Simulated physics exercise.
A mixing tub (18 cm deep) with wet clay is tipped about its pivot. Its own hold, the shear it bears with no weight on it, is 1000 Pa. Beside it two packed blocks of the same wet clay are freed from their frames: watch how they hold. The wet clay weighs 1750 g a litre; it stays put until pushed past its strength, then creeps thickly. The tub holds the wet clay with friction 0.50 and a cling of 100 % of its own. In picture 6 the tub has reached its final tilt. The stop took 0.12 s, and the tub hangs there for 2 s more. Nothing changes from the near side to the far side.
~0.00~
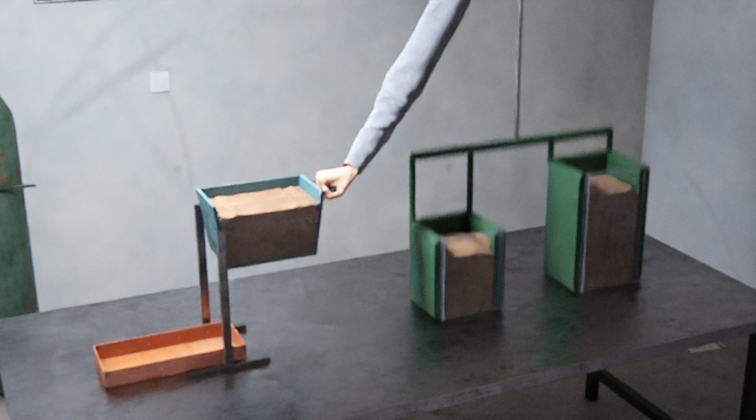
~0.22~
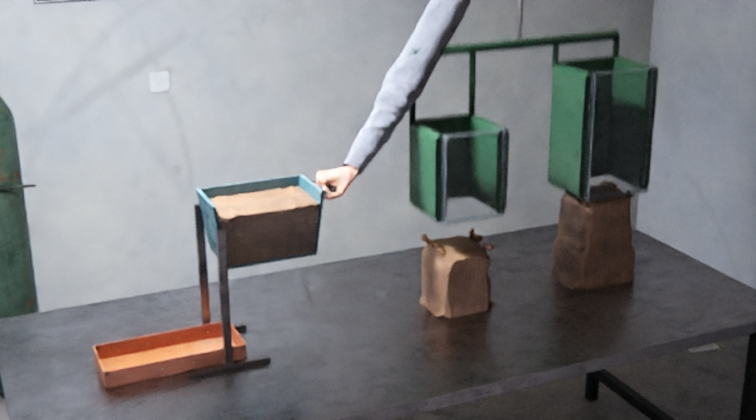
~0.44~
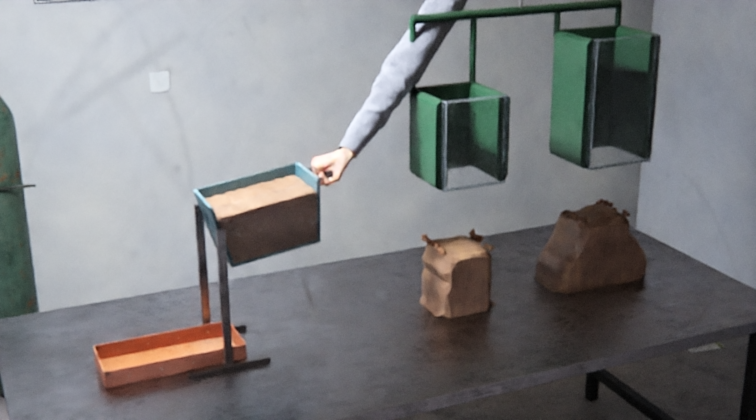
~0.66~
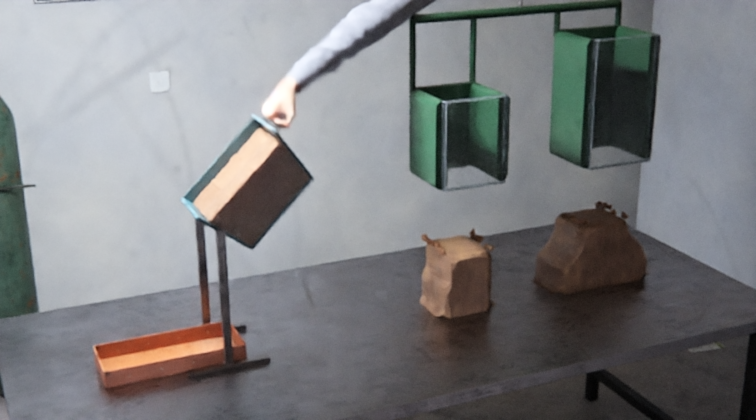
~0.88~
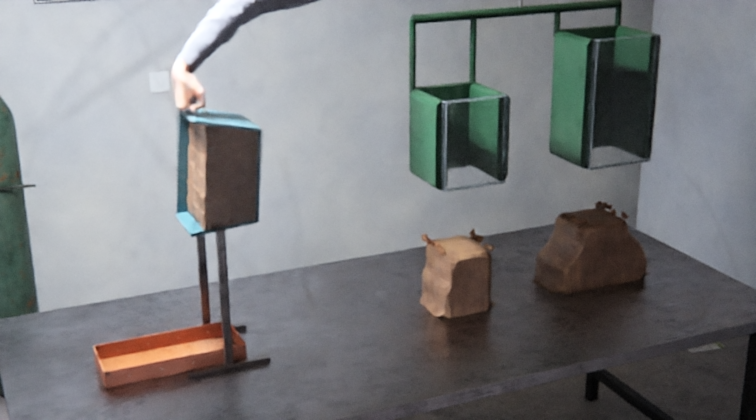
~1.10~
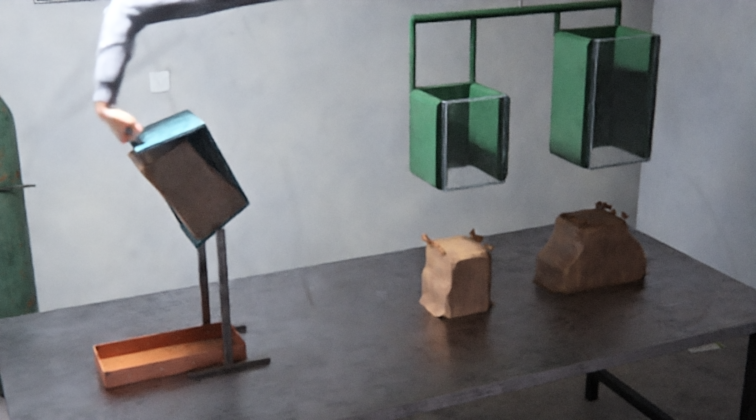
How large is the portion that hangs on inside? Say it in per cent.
Close to 8 per cent.
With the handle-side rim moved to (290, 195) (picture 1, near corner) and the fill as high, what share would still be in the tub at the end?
It would be near 7 %.
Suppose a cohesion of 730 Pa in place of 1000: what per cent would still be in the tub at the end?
Then about 7 %.
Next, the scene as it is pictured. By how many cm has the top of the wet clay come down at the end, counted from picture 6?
Some 17 cm.
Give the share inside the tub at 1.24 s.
Some 35 per cent.
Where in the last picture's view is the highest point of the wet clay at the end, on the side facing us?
Near (240, 195).
After 1.24 s, the tub is at 115 degrees and holds 36 %.
After 1.41 s, the tub is at 115 degrees and holds 8 %.
After 1.58 s, the tub is at 115 degrees and holds 8 %.
After 1.75 s, the tub is at 115 degrees and holds 8 %.
After 3.10 s, the tub is at 115 degrees and holds 8 %.
